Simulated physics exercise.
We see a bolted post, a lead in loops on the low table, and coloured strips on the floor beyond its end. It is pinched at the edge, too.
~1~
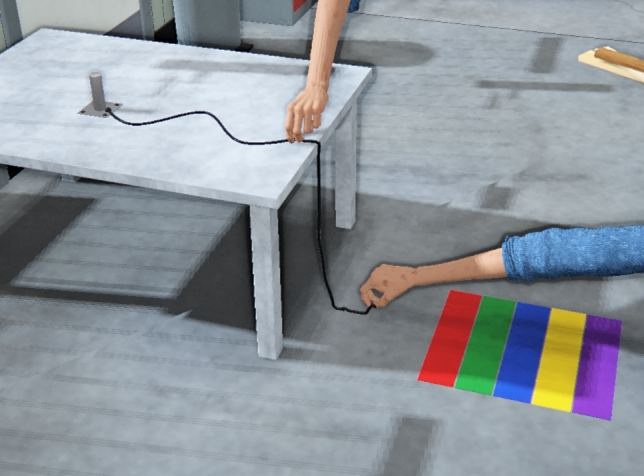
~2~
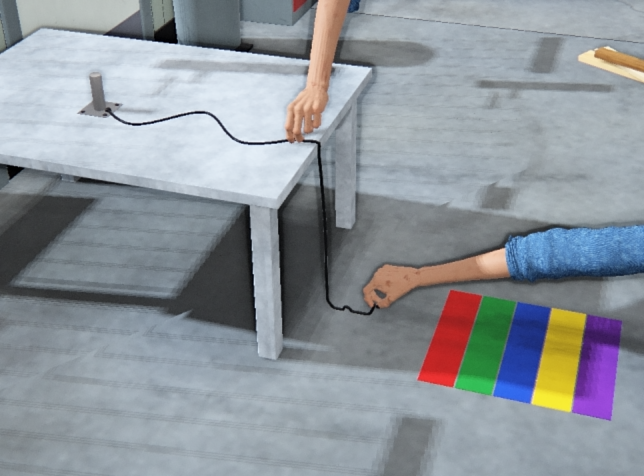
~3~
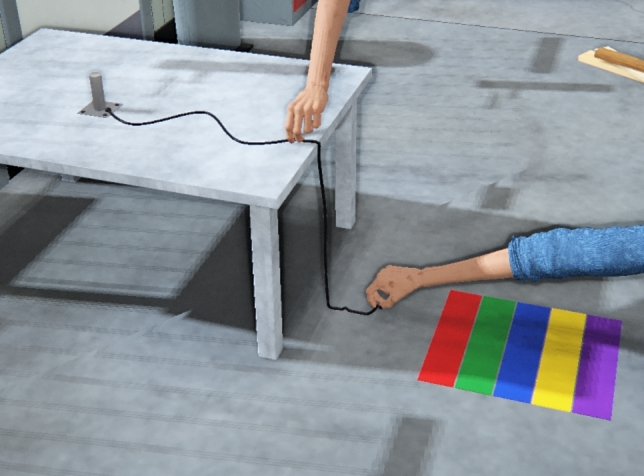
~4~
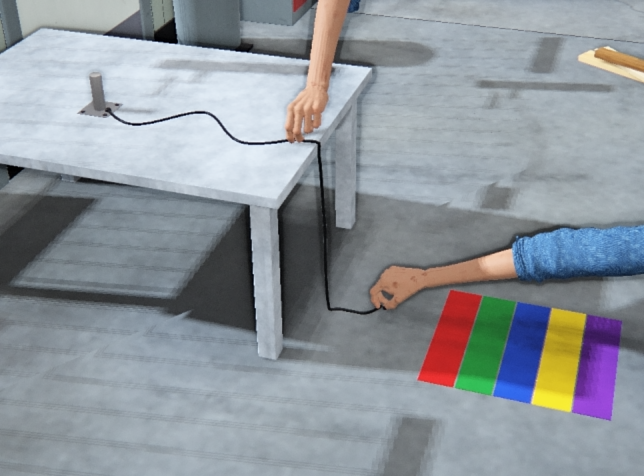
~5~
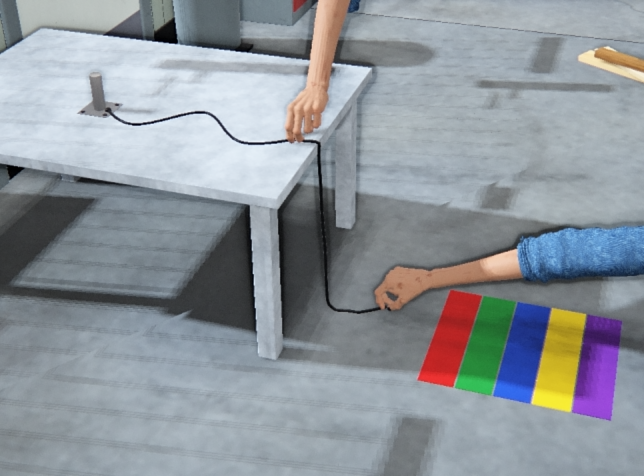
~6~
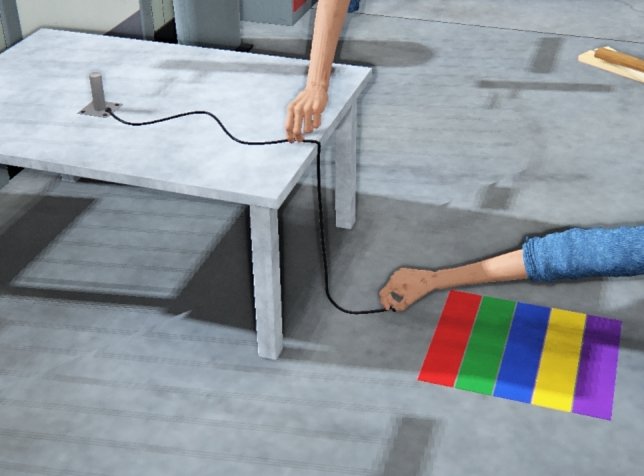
Hand slowly drawing the end of a black cord slightly right along the floor while another pinches it at the table edge.
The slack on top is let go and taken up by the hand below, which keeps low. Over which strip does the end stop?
Over the yellow strip.
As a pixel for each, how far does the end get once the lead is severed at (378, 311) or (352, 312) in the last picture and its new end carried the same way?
Try by try, around (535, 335) and (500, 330).
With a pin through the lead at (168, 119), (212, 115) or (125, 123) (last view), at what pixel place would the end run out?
About (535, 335), (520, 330) and (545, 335).
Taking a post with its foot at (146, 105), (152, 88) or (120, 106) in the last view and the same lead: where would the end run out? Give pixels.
The spots are near (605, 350), (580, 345) and (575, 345).
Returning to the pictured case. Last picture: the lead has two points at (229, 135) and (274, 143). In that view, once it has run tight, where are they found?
They end up around (273, 135) and around (323, 149).
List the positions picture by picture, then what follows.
In the first frame, end (372, 304); red (441, 366); green (478, 373); blue (516, 381); yellow (555, 389); purple (594, 397).
In the second frame, end (375, 305); lead through (124, 122) (205, 113) (244, 143) (319, 154) (325, 227) (327, 297).
In the third frame, end (378, 305).
In the fourth frame, end (381, 306); lead through (124, 122) (205, 113) (244, 143) (319, 154) (325, 227) (327, 297).
In the fifth frame, end (386, 307).
In the sixth frame, end (391, 308); lead through (124, 122) (205, 113) (244, 143) (319, 154) (322, 226) (329, 297).
A little later, end near (481, 325); over green.
Next, end near (528, 334); over blue.
When it is tight, end near (557, 339); over yellow. The end stops over the yellow strip.
